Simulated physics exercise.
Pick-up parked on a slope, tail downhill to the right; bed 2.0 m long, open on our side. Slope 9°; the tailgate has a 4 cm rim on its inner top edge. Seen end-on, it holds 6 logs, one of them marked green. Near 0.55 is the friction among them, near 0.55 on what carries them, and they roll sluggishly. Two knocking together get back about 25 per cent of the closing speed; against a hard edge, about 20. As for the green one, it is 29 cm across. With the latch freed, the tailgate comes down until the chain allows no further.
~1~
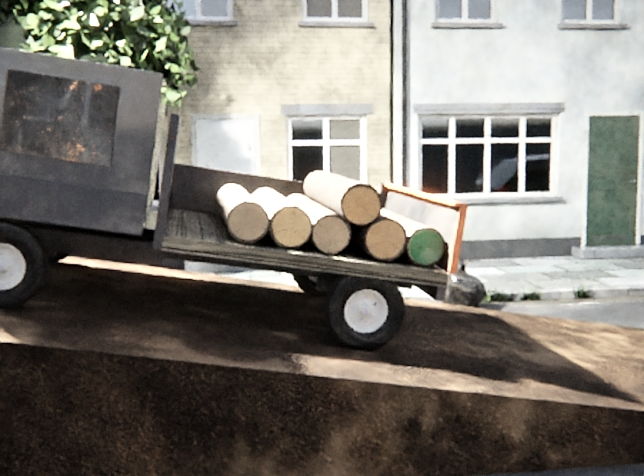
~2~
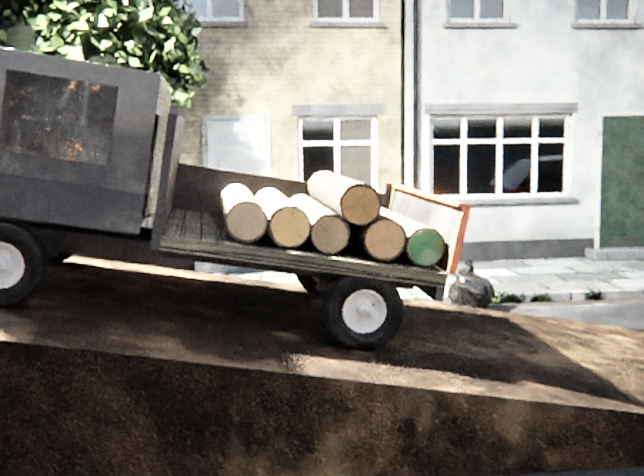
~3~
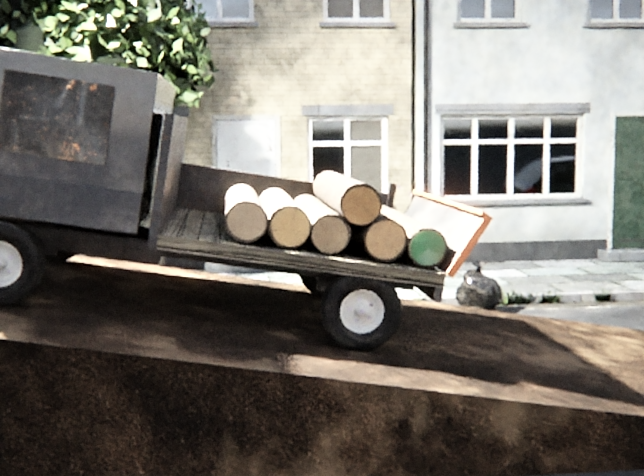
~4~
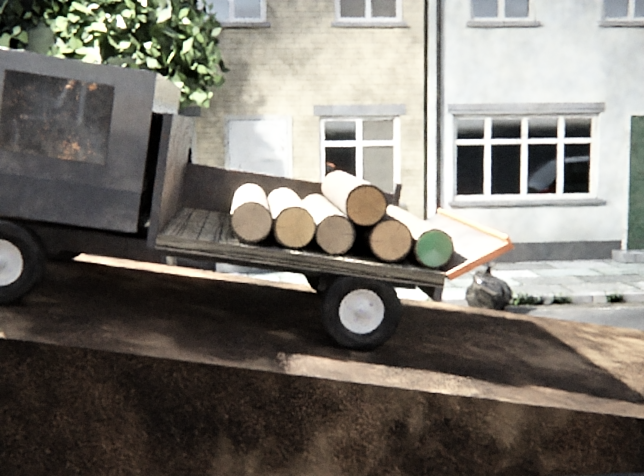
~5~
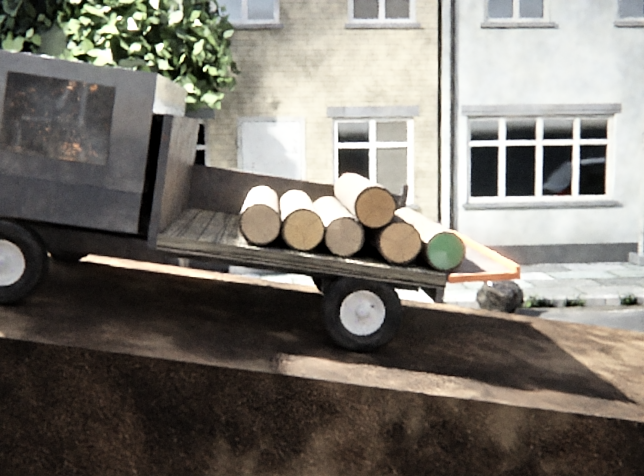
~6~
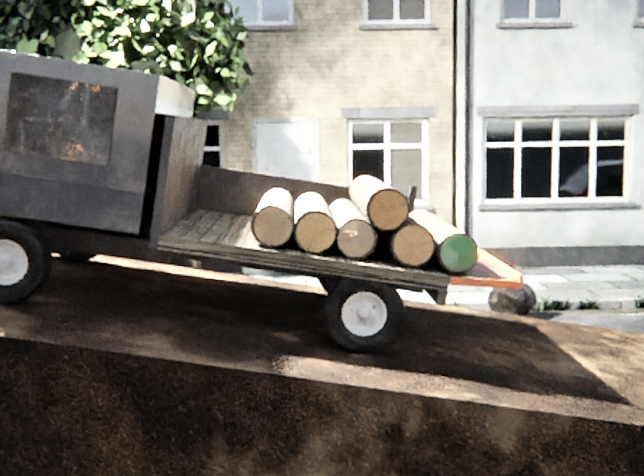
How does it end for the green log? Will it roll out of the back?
In it stays.
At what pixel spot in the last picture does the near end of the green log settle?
You'll find it at roughly (501, 256) in the final picture.
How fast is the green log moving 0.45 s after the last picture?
Roughly 0.5 m/s.
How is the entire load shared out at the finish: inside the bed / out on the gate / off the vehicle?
4 - 2 - 0.
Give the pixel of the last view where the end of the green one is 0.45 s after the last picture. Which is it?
Roughly at (486, 255) in the last picture.
Then, 0.4 s after the last picture, green is on the gate, 25 cm past the hinge, rolling right; 0 out so far.
At rest (0.8 s after the last picture), green is on the gate, 35 cm past the hinge; 0 out so far.
